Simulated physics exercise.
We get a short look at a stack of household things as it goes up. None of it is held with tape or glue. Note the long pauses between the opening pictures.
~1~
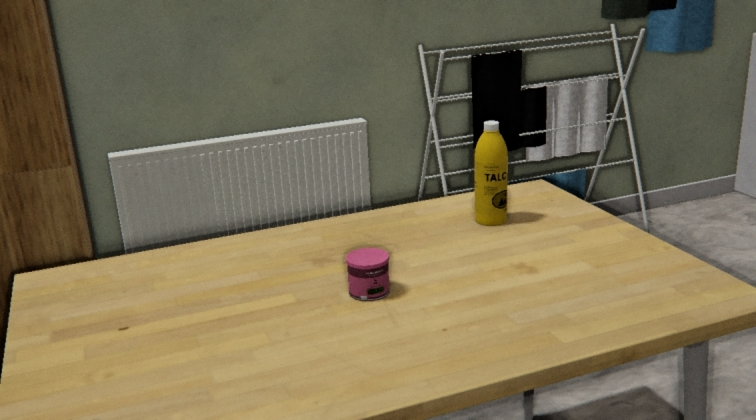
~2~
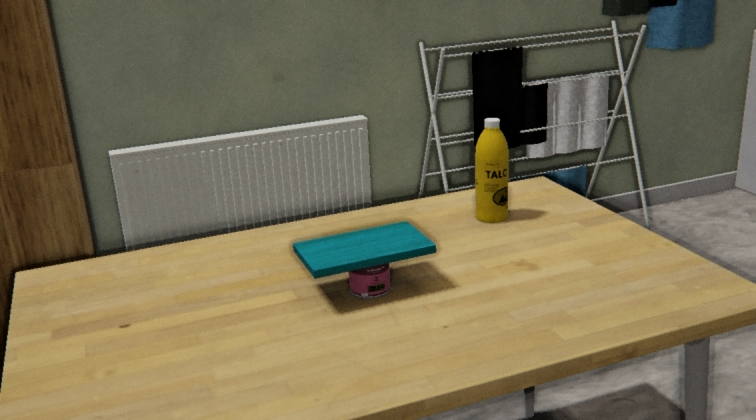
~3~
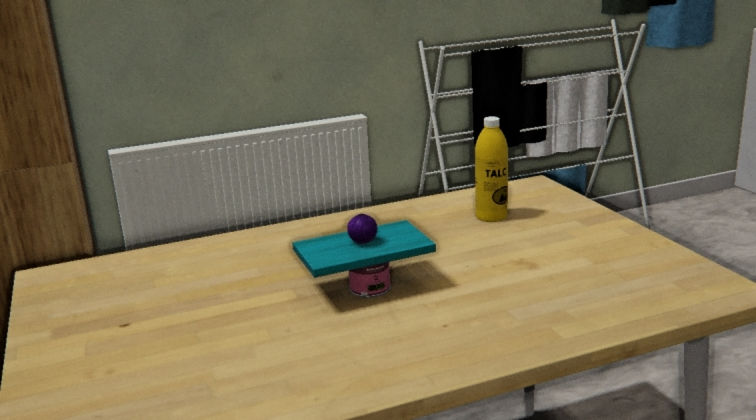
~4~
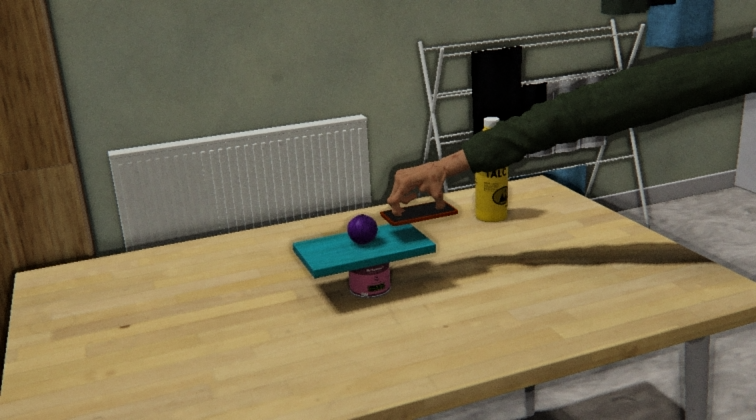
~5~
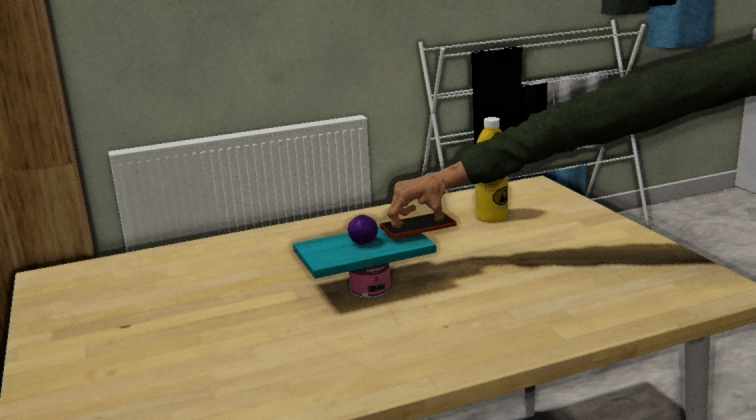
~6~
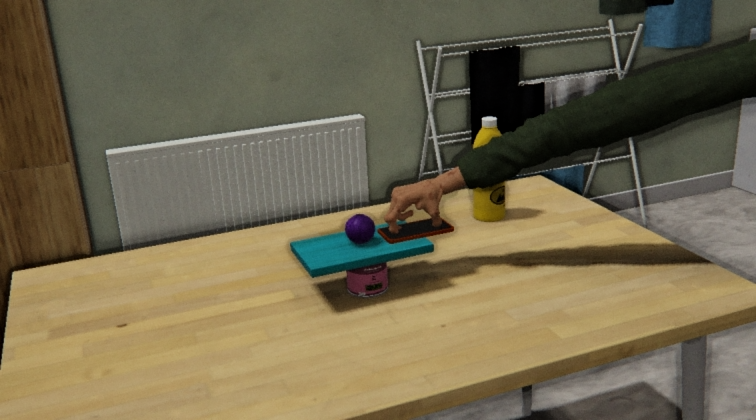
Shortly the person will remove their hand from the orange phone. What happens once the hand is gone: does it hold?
Seems the tower stands.
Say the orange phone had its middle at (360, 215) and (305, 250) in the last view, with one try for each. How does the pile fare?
First try: The pile topples; second try: It stands firm.
Then, 0.60 s past the last view, nothing moves.
Then, 1.70 s past the last view, things are still on the move.
Finally, all 5 still in place. Final places as the last picture's camera would see them, orange phone near (416, 230). The pile keeps its balance.
